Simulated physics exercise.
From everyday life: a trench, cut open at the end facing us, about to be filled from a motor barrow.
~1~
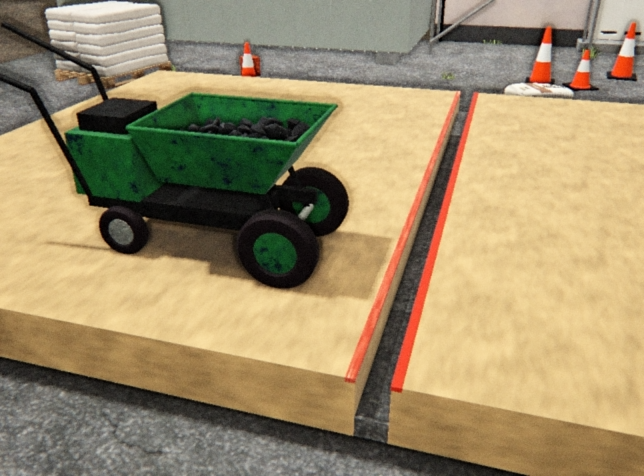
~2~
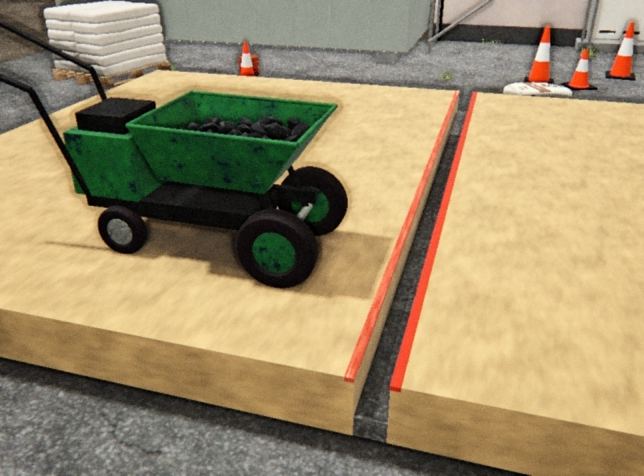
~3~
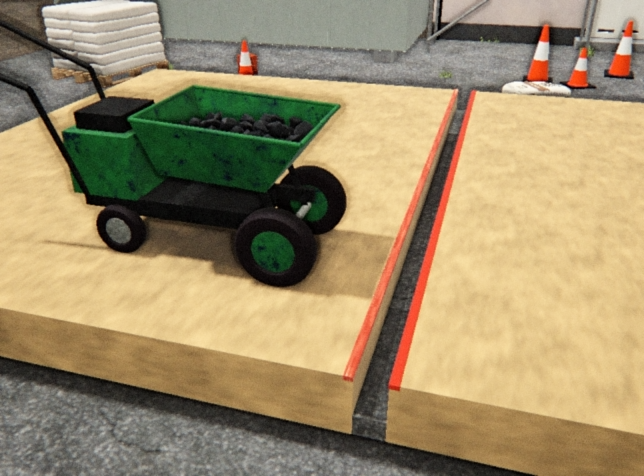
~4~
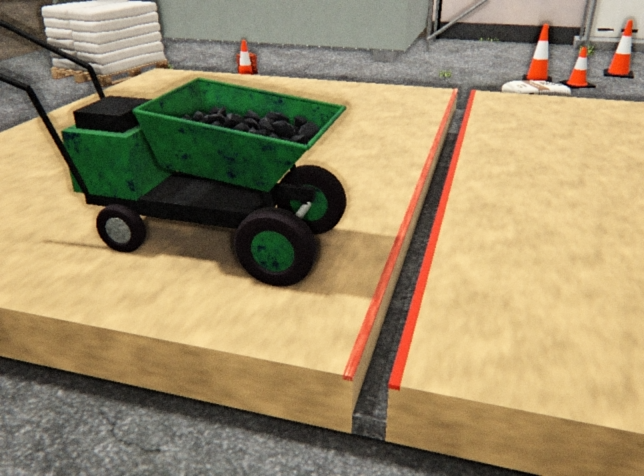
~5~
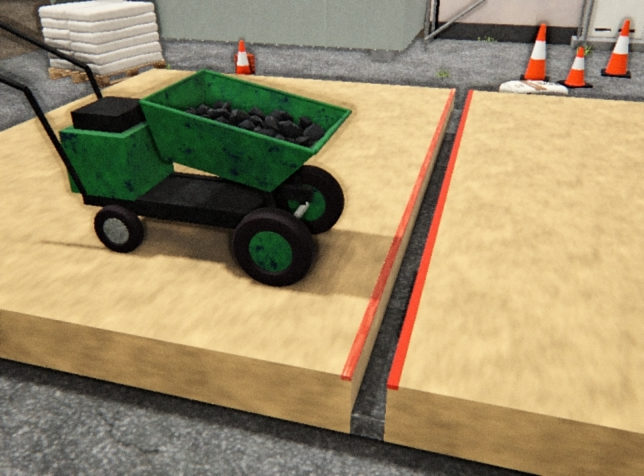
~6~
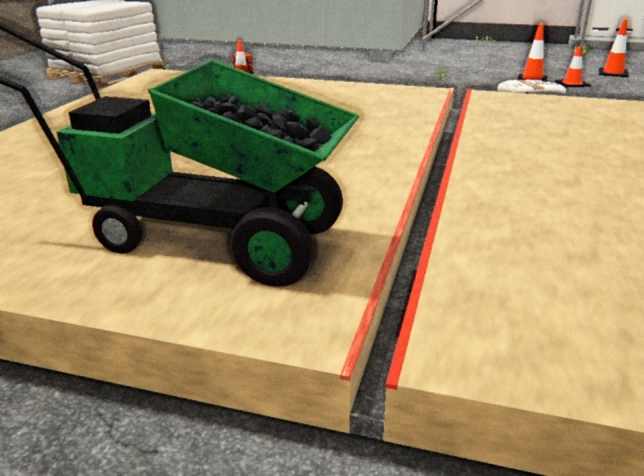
A green motor barrow loaded with black lumps of coal stands on a pale, sandy-coloured slab, seen from slightly above and to one side in a paved yard. To its right a narrow dark trench edged with red strips divides the slab, with white sacks at upper left and orange cones behind. The skip starts level, then its rear gradually rises, tilting it rightward, while the wheels stay put.
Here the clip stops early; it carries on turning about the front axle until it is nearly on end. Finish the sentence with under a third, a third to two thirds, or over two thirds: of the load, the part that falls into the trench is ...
The part that falls into the trench is a third to two thirds.
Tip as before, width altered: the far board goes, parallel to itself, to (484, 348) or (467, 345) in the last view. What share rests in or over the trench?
In order: 100 per cent, then 100 per cent.
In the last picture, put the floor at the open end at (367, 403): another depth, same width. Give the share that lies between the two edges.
40 %.
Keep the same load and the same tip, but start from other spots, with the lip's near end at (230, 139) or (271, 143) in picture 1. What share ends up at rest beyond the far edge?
That comes to some 0 in a hundred for the first try and some 30 in a hundred for the second.
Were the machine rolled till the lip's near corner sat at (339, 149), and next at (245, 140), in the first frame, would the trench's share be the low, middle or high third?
The first stop gives under a third, while the second gives in the middle band.
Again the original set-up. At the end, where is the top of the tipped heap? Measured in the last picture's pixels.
Once it settles, the peak is close to (443, 265) in the last picture.
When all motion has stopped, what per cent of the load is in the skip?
That comes to about 0 per cent or so.
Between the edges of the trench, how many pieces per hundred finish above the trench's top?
My best guess is some 10 per cent.
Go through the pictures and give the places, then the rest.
The first picture shows lip of the skip at (296, 145), level; top of the load at (261, 129), lumps of coal; first edge of the trench at (368, 330); far edge at (410, 338), the trench under half as wide as the skip, and about as deep as wide.
The second picture shows lip of the skip at (297, 145), level; top of the load at (261, 129).
The third picture shows lip of the skip at (300, 146), tipped barely; top of the load at (245, 128).
The fourth picture shows lip of the skip at (307, 148), tipped a little; top of the load at (232, 121).
The fifth picture shows lip of the skip at (315, 153), tipped a little; top of the load at (234, 121).
The sixth picture shows lip of the skip at (324, 159), tipped clearly; top of the load at (218, 114); first edge of the trench at (363, 328); far edge at (405, 335).
Soon, skip tipped steeply; all in the skip.
A while on, skip tipped right over; most in the skip; a small part in or heaped over the trench; a small part beyond it; a stray few falling.
Towards the end, skip tipped right over; a small part in the skip; about a third in or heaped over the trench; about half beyond it.
Finally, skip tipped right over; a stray few short of the trench; about half in or heaped over the trench; about half beyond it.
